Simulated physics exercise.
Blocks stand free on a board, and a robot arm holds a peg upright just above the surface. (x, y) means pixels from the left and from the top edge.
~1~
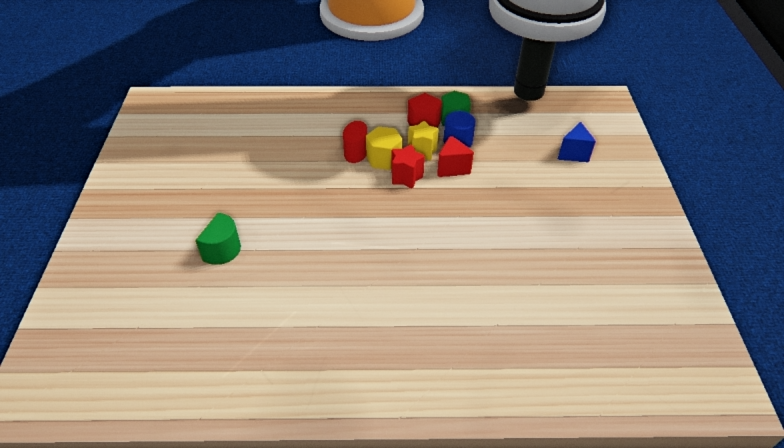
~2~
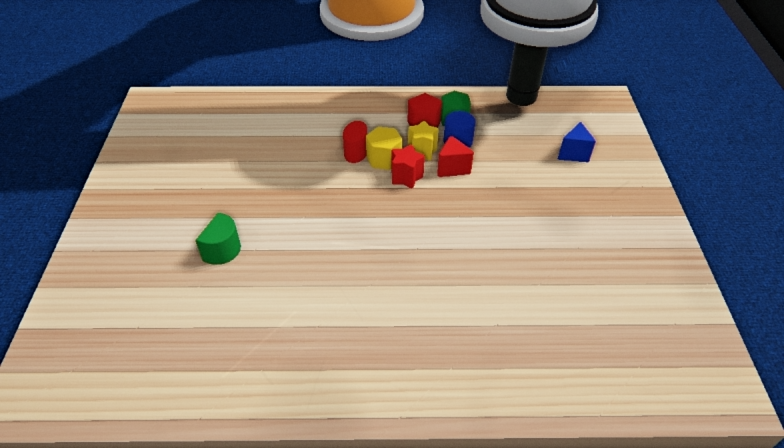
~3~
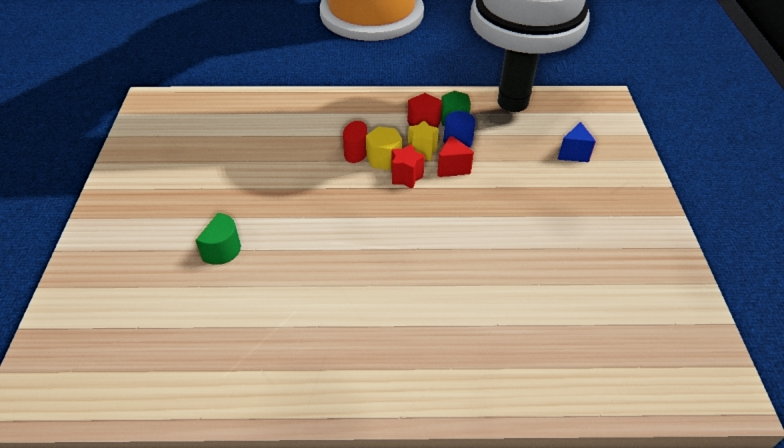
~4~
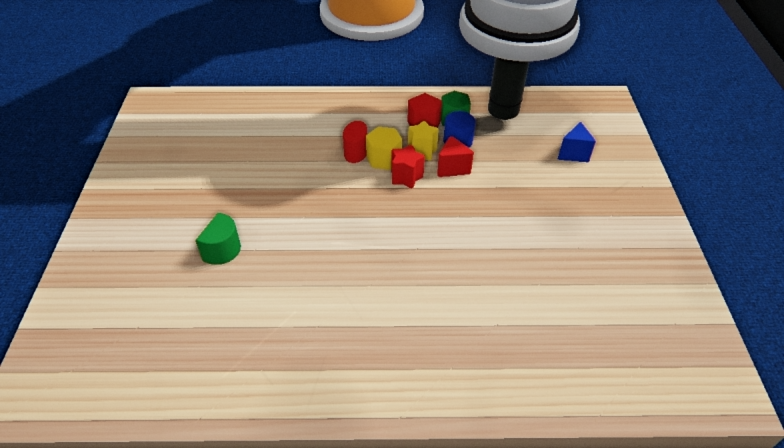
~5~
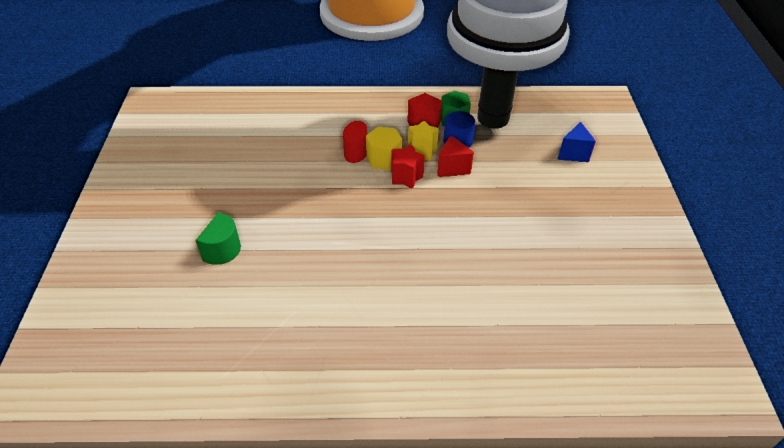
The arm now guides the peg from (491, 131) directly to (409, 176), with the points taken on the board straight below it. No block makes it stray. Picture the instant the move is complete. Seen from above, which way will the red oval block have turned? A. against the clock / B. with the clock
The one that fits is B, with the clock.
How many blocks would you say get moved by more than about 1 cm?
I'd say three or more blocks get shifted by more than about 1 cm.
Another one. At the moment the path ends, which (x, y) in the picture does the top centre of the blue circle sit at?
Close to (403, 130).
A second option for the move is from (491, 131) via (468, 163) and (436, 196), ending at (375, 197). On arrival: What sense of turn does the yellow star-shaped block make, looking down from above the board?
My prediction: CCW.
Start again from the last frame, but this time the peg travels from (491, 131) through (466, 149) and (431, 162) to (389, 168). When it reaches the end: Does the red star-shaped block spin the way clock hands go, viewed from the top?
Short answer: No.
What follows on the original path. One third of the way, peg at (466, 134); red oval block at (352, 130), turned 10° clockwise; yellow six-sided block at (378, 139); blue circle at (436, 127).
Two thirds of the way, peg at (438, 149); red oval block at (337, 130), turned 55° clockwise; yellow six-sided block at (362, 142), turned 20° anticlockwise; red triangular block at (448, 157), turned 65° anticlockwise; blue circle at (410, 129).
At the end, peg at (410, 165); red oval block at (337, 130), turned 55° clockwise; yellow six-sided block at (362, 142), turned 20° anticlockwise; red star-shaped block at (385, 166); red triangular block at (444, 161), turned 85° anticlockwise; blue circle at (403, 130).
